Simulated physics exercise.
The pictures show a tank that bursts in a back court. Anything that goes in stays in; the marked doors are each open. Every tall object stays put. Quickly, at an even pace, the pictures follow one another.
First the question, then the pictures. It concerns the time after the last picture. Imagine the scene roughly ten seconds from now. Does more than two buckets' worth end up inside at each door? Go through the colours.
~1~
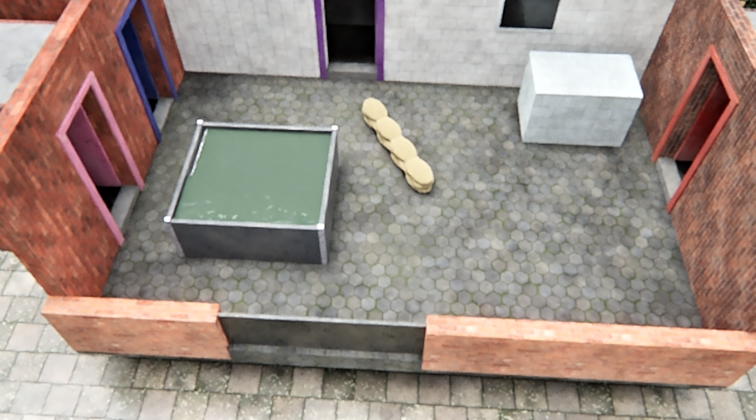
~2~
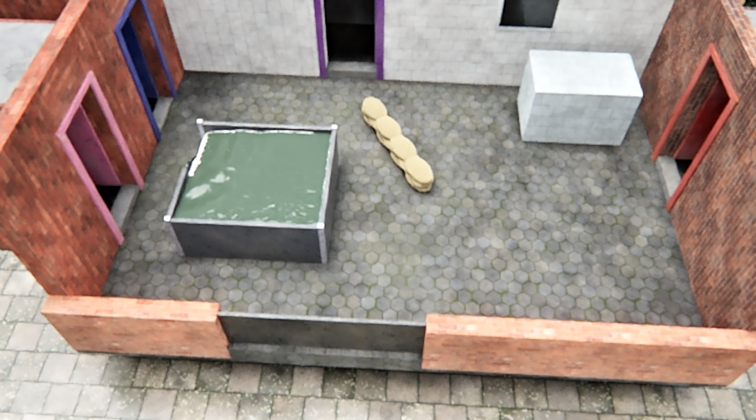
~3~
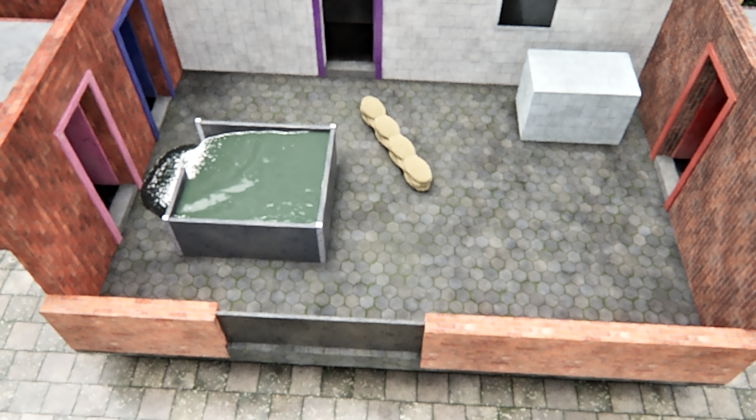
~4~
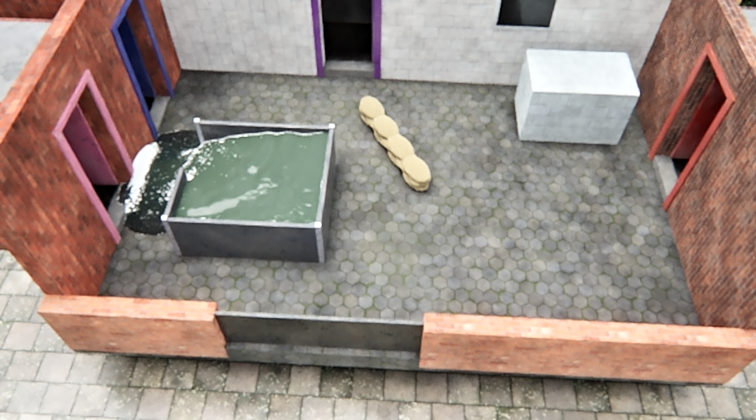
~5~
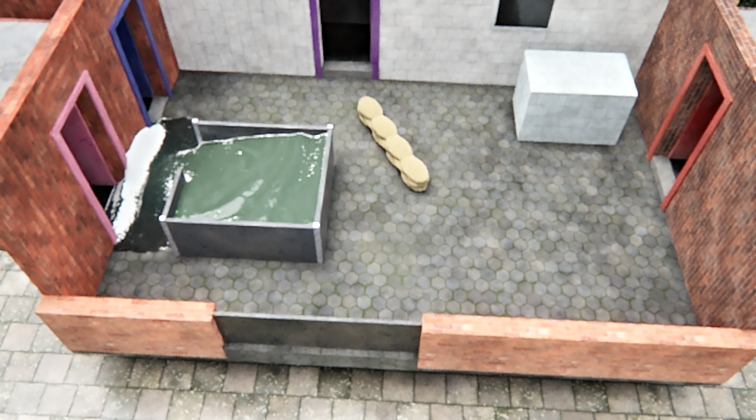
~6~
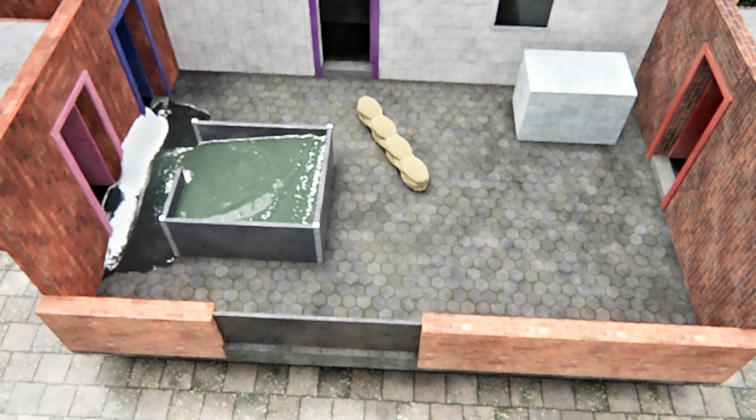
The pink door swallows too much water; the purple door swallows an okay amount of water; the blue door swallows too much water; the red door swallows an okay amount of water.
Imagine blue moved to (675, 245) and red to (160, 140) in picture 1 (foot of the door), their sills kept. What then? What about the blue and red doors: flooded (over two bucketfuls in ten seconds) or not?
So the blue one keeps within it while the red one runs past it.
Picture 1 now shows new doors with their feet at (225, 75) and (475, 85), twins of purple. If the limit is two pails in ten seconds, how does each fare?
Note, in sequence - door one ends up higher; door two ends up lower.
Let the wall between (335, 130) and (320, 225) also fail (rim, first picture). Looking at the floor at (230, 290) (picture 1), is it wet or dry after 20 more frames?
Verdict: No water.
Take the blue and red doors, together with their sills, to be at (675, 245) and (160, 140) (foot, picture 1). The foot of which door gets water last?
Result: The one in blue.
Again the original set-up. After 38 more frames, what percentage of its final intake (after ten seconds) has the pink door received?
Some 100 per cent.
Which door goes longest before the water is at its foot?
The red one.
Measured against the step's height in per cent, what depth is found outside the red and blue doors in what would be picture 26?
About 0 and 190 per cent.
A moment on, water covers 15 % of the floor; the pink door over two buckets in, the purple door not reached, the blue door under two buckets in, the red door not reached.
Next, water covers 20 % of the floor; the pink door far over two buckets in, the purple door wet at the sill, nothing in, the blue door over two buckets in, the red door not reached.
Then, water covers 45 % of the floor; the pink door far over two buckets in, the purple door wet at the sill, nothing in, the blue door over two buckets in, the red door not reached.
Later, water covers 80 % of the floor; the pink door far over two buckets in, the purple door wet at the sill, nothing in, the blue door far over two buckets in, the red door not reached.
In the end, water covers 95 % of the floor; the pink door far over two buckets in, the purple door wet at the sill, nothing in, the blue door far over two buckets in, the red door wet at the sill, nothing in.
